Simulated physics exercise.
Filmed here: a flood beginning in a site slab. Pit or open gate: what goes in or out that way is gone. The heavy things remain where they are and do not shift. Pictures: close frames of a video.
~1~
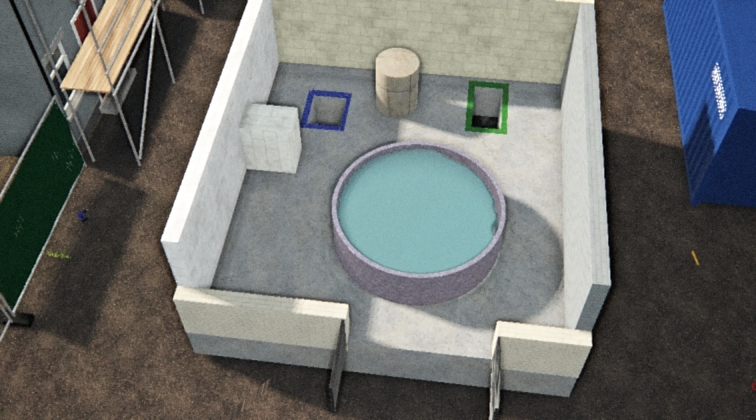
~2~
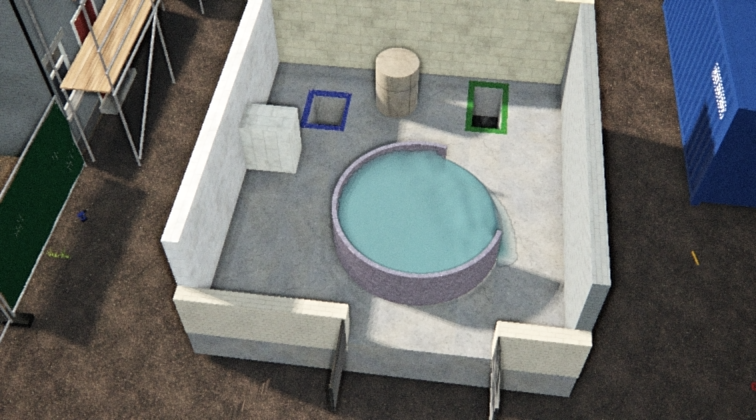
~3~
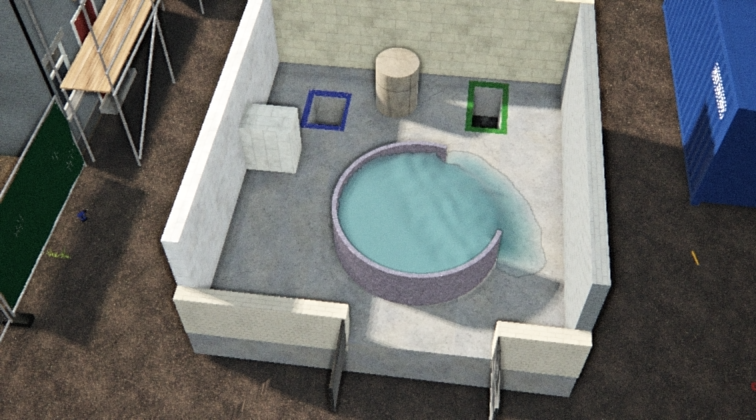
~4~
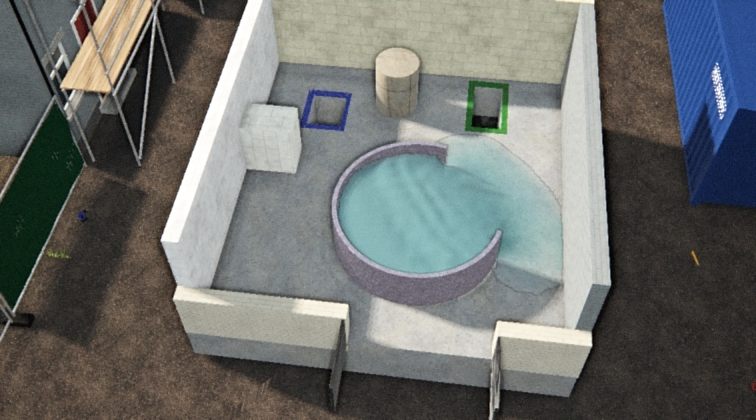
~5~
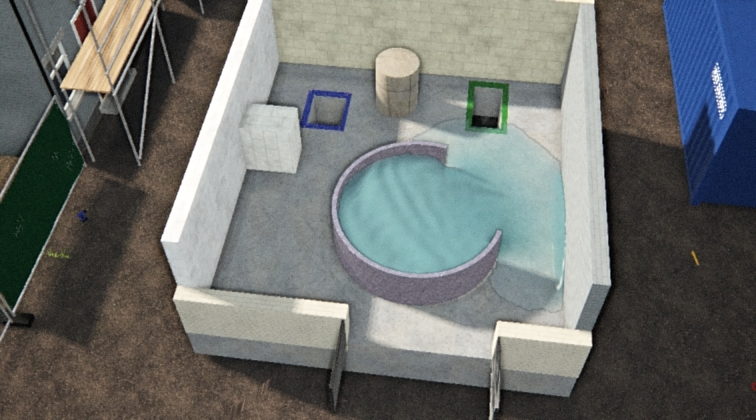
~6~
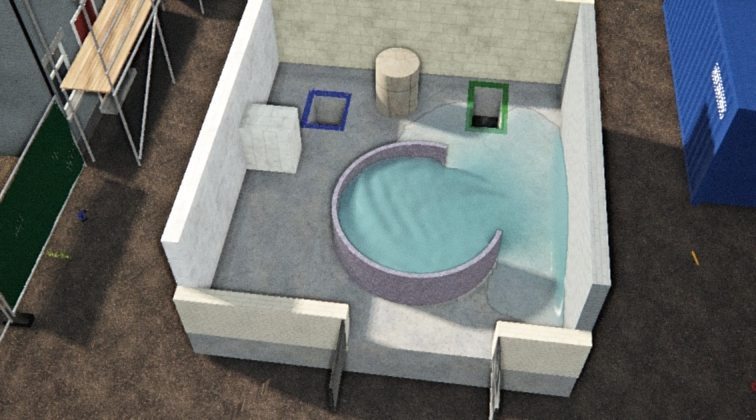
A walled concrete slab on a building site is seen from high above, with brown dirt around it. A round, purplish-grey pool of teal water sits in the middle, with a white block, a tan cylinder and blue- and green-framed pits behind it. The pool's right side opens, and water pours out, spreading across the floor to the right wall and back towards the green-framed pit, while the camera stays still.
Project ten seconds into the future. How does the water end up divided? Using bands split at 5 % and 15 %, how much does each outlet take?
I would say the gate draws off between 5 and 15 %, the green pit draws off over 15 %, the blue pit draws off under 5 %.
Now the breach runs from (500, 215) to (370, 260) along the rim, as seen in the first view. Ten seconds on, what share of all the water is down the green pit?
Green 12 %.
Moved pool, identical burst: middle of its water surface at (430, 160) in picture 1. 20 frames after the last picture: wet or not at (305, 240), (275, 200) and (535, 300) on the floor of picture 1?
Taking them as they were asked, they come out bone dry, bone dry, soaked.
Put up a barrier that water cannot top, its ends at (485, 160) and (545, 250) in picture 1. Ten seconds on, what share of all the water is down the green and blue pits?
The green pit gets 20 per cent, the blue pit 8 per cent.
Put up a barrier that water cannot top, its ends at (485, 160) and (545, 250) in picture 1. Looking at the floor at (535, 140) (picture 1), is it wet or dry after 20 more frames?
At that place: Awash.
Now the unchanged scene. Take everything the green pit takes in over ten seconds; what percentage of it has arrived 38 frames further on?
Share at that point: Roughly 80 %.
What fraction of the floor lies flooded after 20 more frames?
Close to 55 percent, by my reckoning.
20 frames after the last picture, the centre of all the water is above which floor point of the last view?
Close to (470, 207).
A moment on, water covers 35 % of the floor; the gate 0 %, the green pit 2 %, the blue pit 0 %.
Next, water covers 40 % of the floor; the gate 0 %, the green pit 7 %, the blue pit 0 %.
Then, water covers 55 % of the floor; the gate 2 %, the green pit 25 %, the blue pit 0 %.
Later, water covers 75 % of the floor; the gate 7 %, the green pit 42 %, the blue pit 0 %.
In the end, water covers 95 % of the floor; the gate 11 %, the green pit 52 %, the blue pit 2 %.
